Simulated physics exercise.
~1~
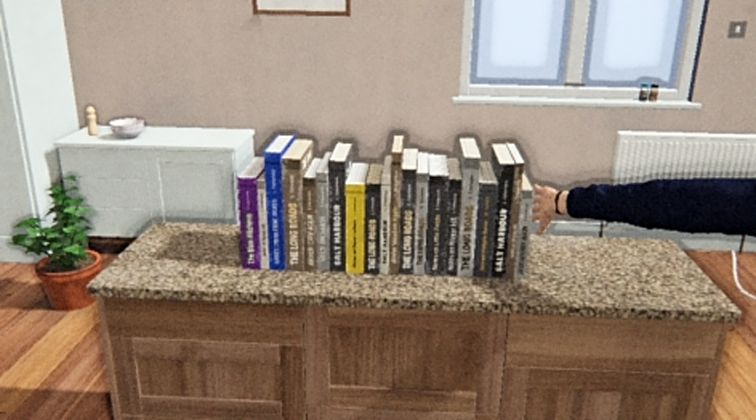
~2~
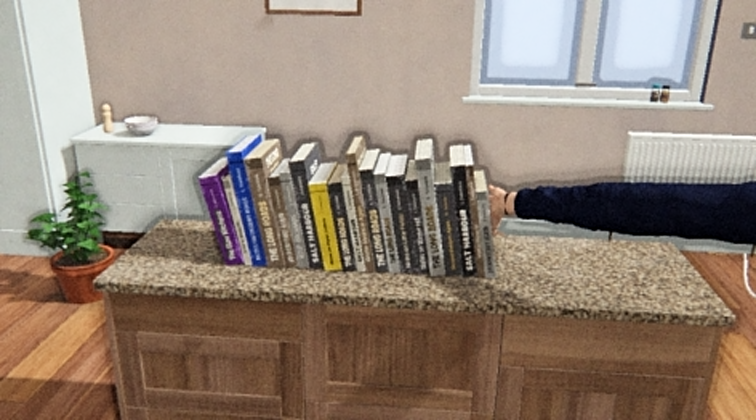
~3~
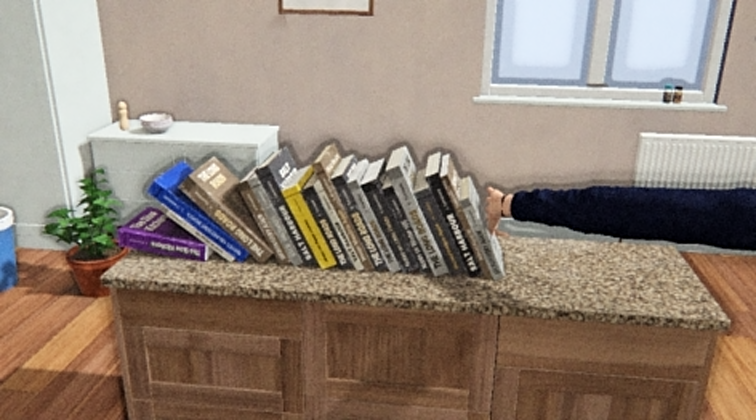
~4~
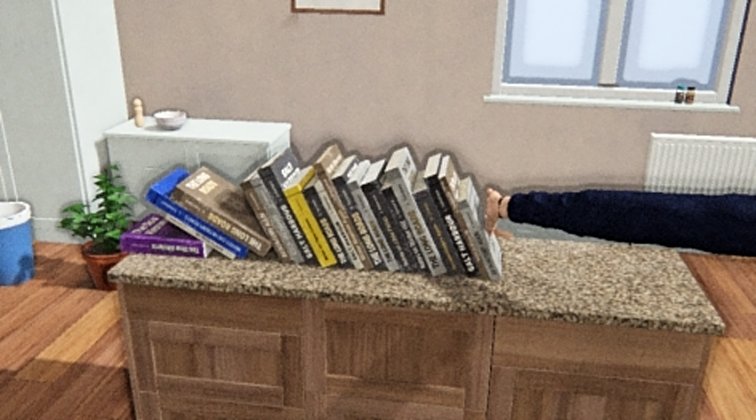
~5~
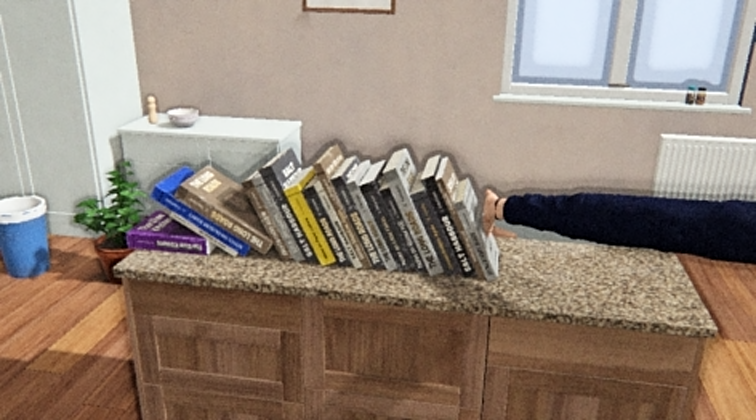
On a speckled countertop in a room with a window, a hand pushes a row of upright books leftward from the right end, and they tilt until the purple and blue ones topple; the hand stops, leaving several books slumped, the rest leaning, and all on the counter.
